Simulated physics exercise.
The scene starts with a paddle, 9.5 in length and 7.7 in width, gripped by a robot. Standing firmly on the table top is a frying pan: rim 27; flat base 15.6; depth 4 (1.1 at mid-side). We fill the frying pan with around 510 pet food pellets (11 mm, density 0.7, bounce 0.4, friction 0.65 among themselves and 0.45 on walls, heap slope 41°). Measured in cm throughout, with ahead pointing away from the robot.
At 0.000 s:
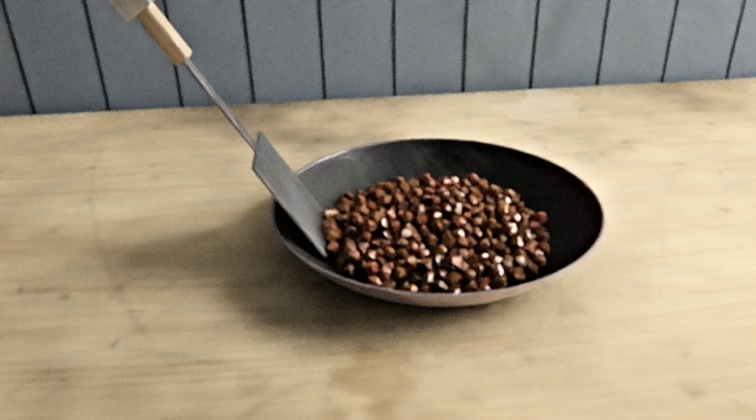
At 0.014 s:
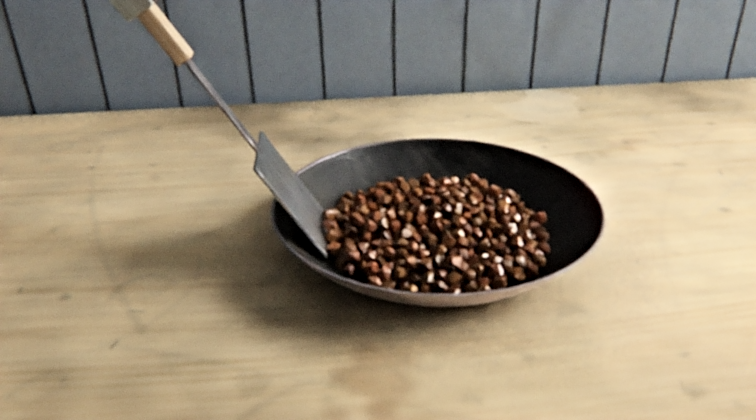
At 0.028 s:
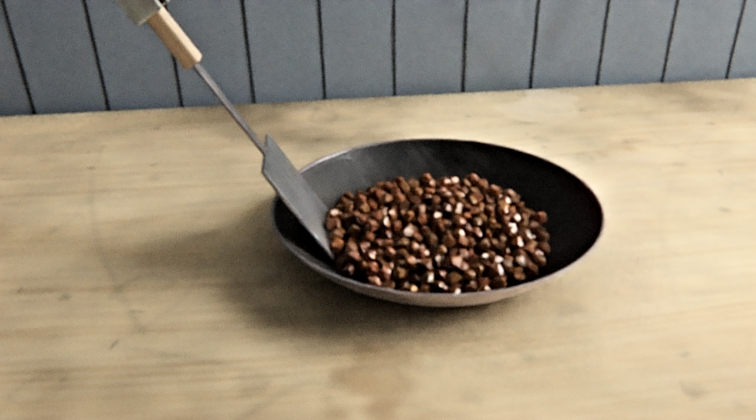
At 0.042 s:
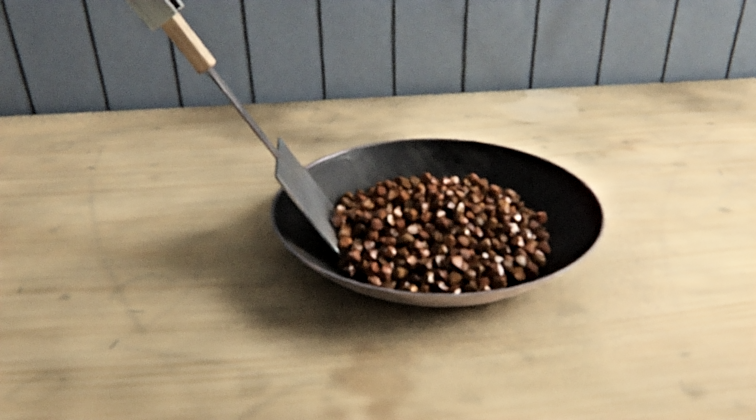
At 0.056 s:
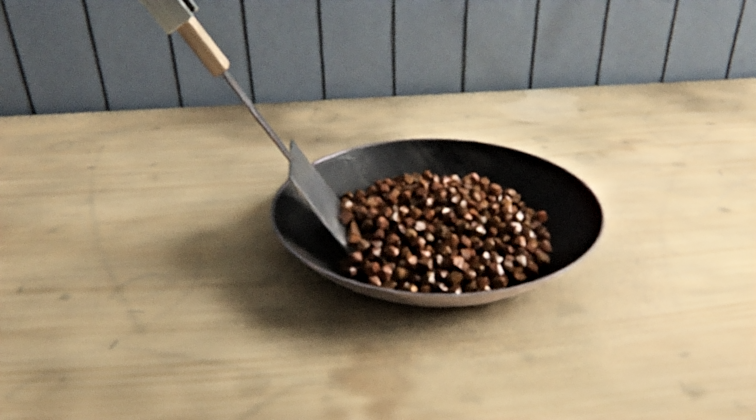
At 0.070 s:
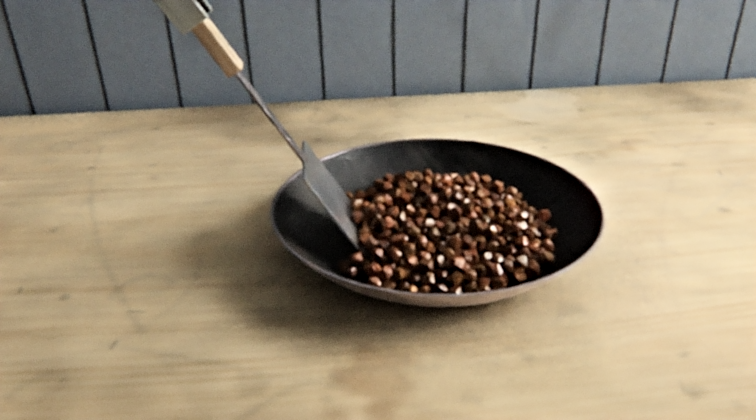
A paddle gripped by a robot slides slightly right, nudging brown pellets in a frying pan.
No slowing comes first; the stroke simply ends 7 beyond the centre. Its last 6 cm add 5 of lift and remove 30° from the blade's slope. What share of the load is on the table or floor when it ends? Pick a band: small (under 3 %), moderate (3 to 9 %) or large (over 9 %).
The share is moderate, 3 to 9 %.
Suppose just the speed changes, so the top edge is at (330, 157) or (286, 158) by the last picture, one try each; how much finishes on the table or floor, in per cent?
I'd estimate close to 20 and 0 in a hundred.
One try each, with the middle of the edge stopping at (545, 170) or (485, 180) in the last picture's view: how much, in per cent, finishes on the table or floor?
The two tries give near 20 and near 0 in a hundred.
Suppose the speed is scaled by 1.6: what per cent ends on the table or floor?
Near 15 in a hundred.
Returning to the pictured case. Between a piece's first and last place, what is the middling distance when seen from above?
Level distance of around 5 cm.
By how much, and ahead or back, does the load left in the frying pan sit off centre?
What stays is shifted forward by around 5.0 cm.
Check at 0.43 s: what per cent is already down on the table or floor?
Close to 6 per cent of the load.
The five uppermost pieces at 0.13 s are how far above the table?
I'd say close to 4 cm on average.
By 0.13 s, sloping 59°, highest piece 5 above the table; 512 in the frying pan.
By 0.19 s, sloping 48°, highest piece 5 above the table; 512 in the frying pan.
By 0.43 s, sloping 29°, highest piece 5 above the table; 485 in the frying pan, 27 on the table or floor.
By 1.48 s, sloping 29°, highest piece 5 above the table; 484 in the frying pan, 28 on the table or floor.
Final count, 484 in the frying pan, 28 on the table or floor. That is 5 % on the table or floor.
